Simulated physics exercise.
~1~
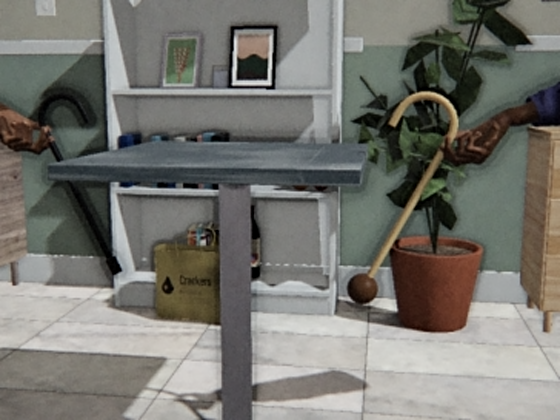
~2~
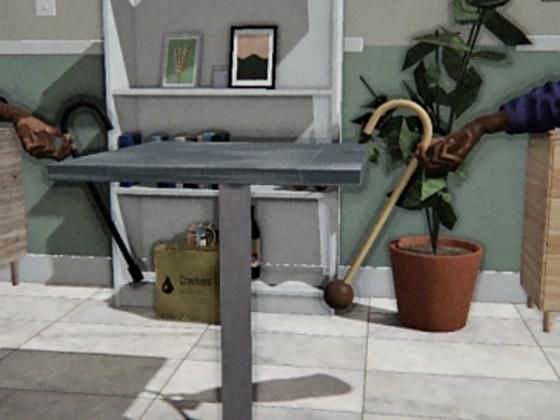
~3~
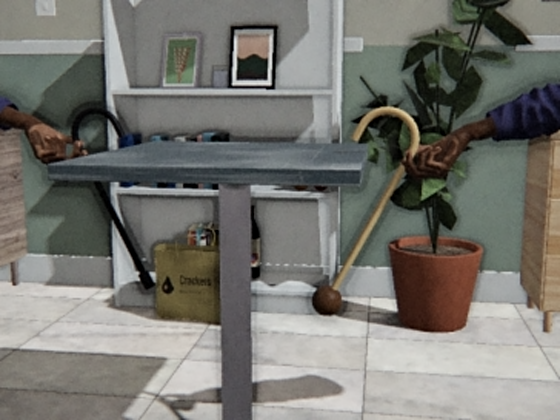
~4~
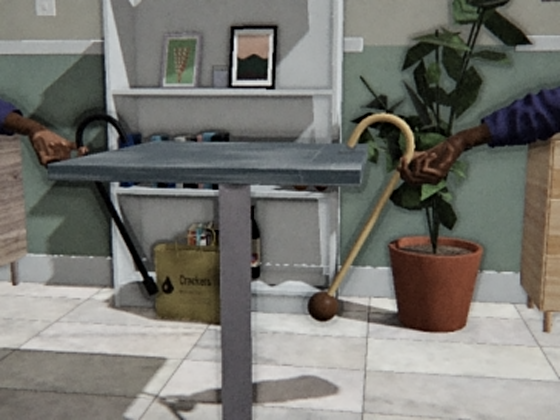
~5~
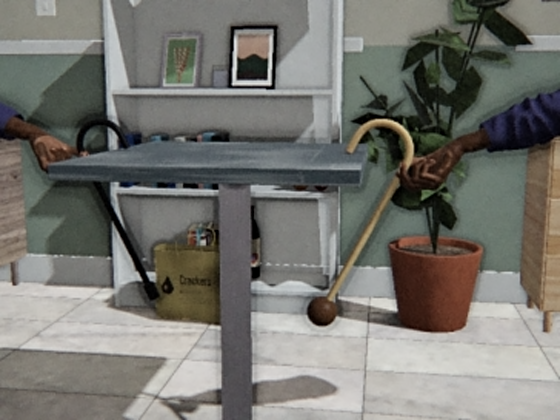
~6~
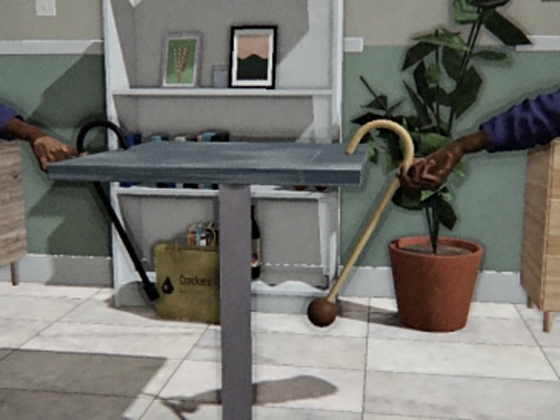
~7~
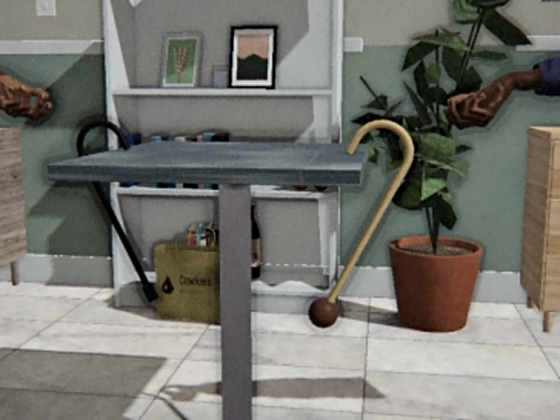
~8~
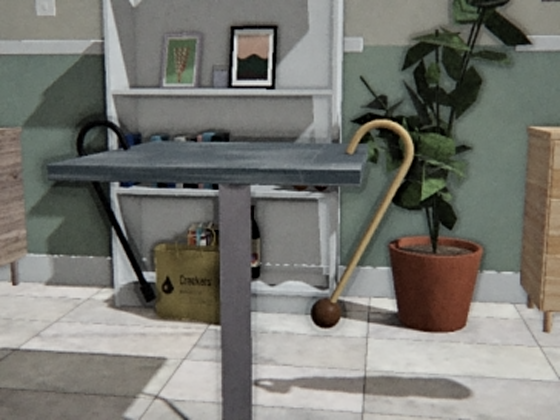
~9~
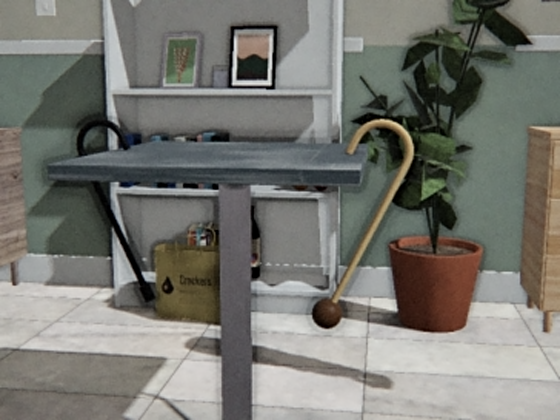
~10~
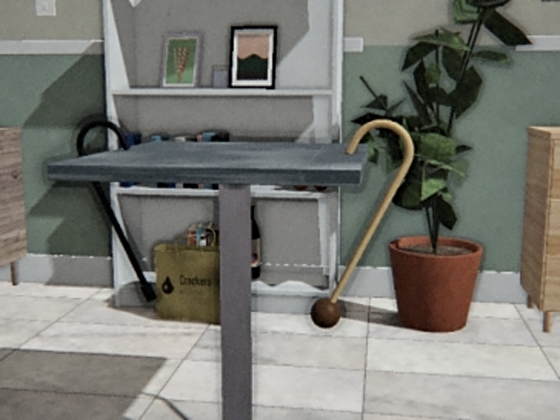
In a sunlit room seen from the front at about table height, a grey table top on a single post stands before a white shelf, with a leafy plant in a terracotta pot to the right. A hand at the left holds a black cane, and another at the right holds a tan hooked stick with a brown ball at its lower end. Both hands move the handles inward and settle their hooks over the opposite table edges. The hands then let go and withdraw out of view. The cane and the stick stay hanging from the table, slanted and still.
